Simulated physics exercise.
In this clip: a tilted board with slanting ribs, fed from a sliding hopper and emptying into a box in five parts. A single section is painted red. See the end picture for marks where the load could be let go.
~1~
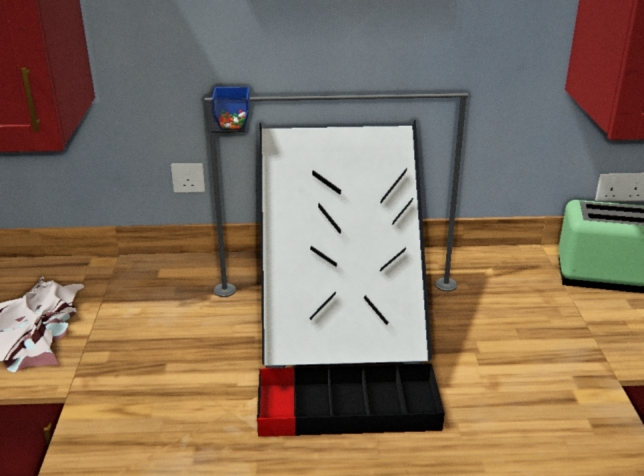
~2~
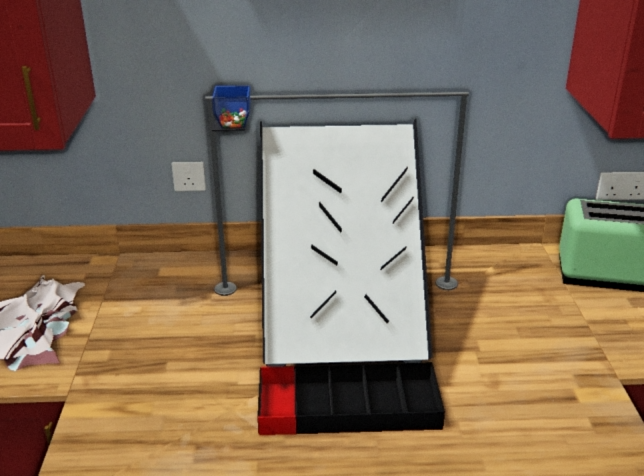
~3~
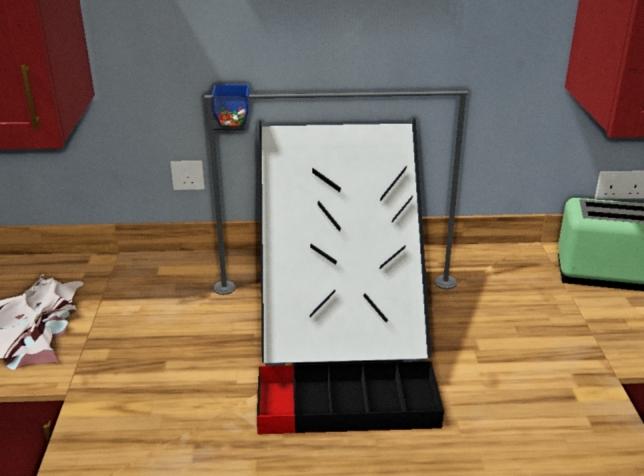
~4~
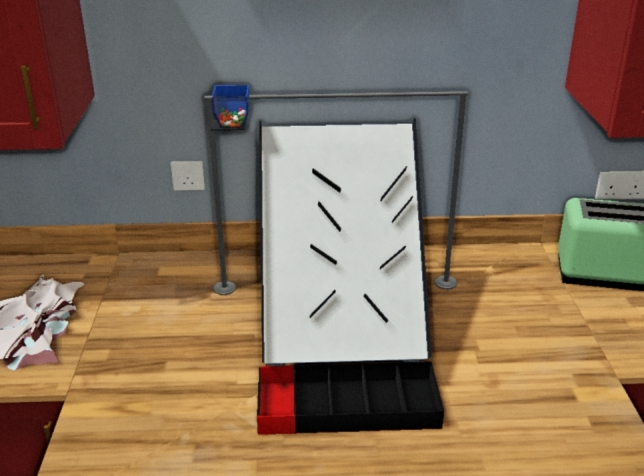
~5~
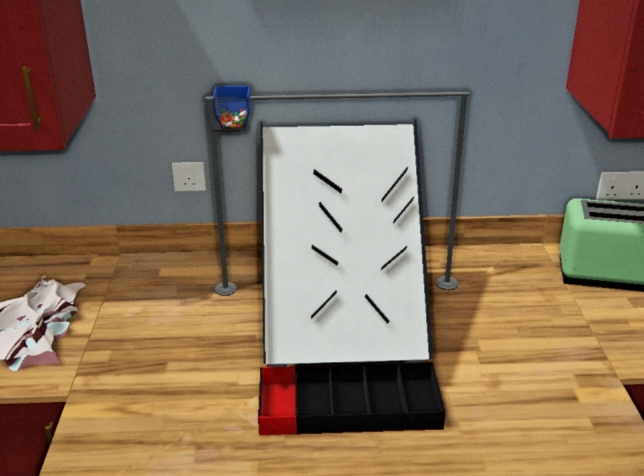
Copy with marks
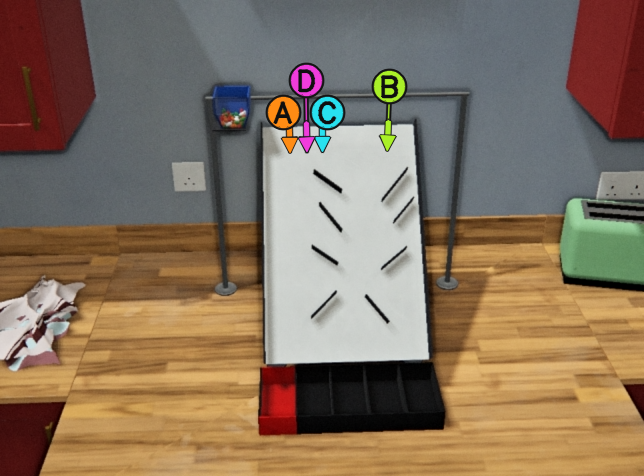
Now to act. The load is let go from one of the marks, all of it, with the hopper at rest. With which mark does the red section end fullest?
A beats the others.
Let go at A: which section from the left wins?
It is the first one.
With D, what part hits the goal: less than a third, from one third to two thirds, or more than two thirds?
From one third to two thirds.
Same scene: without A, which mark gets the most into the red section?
Mark D.
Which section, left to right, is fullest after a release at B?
The third from the left.
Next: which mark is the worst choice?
It is B.
On the marked copy, mark A meets the board at (289, 147); mark B meets the board at (387, 145); mark C meets the board at (322, 146); mark D meets the board at (306, 146).
With A, the larger part in the red section, roughly a quarter in other sections.
With B, just a few in the red section, almost all in other sections.
With C, about a tenth in the red section, roughly two thirds in other sections, about a tenth held on the board.
With D, roughly two thirds in the red section, roughly a quarter in other sections, about a tenth held on the board.
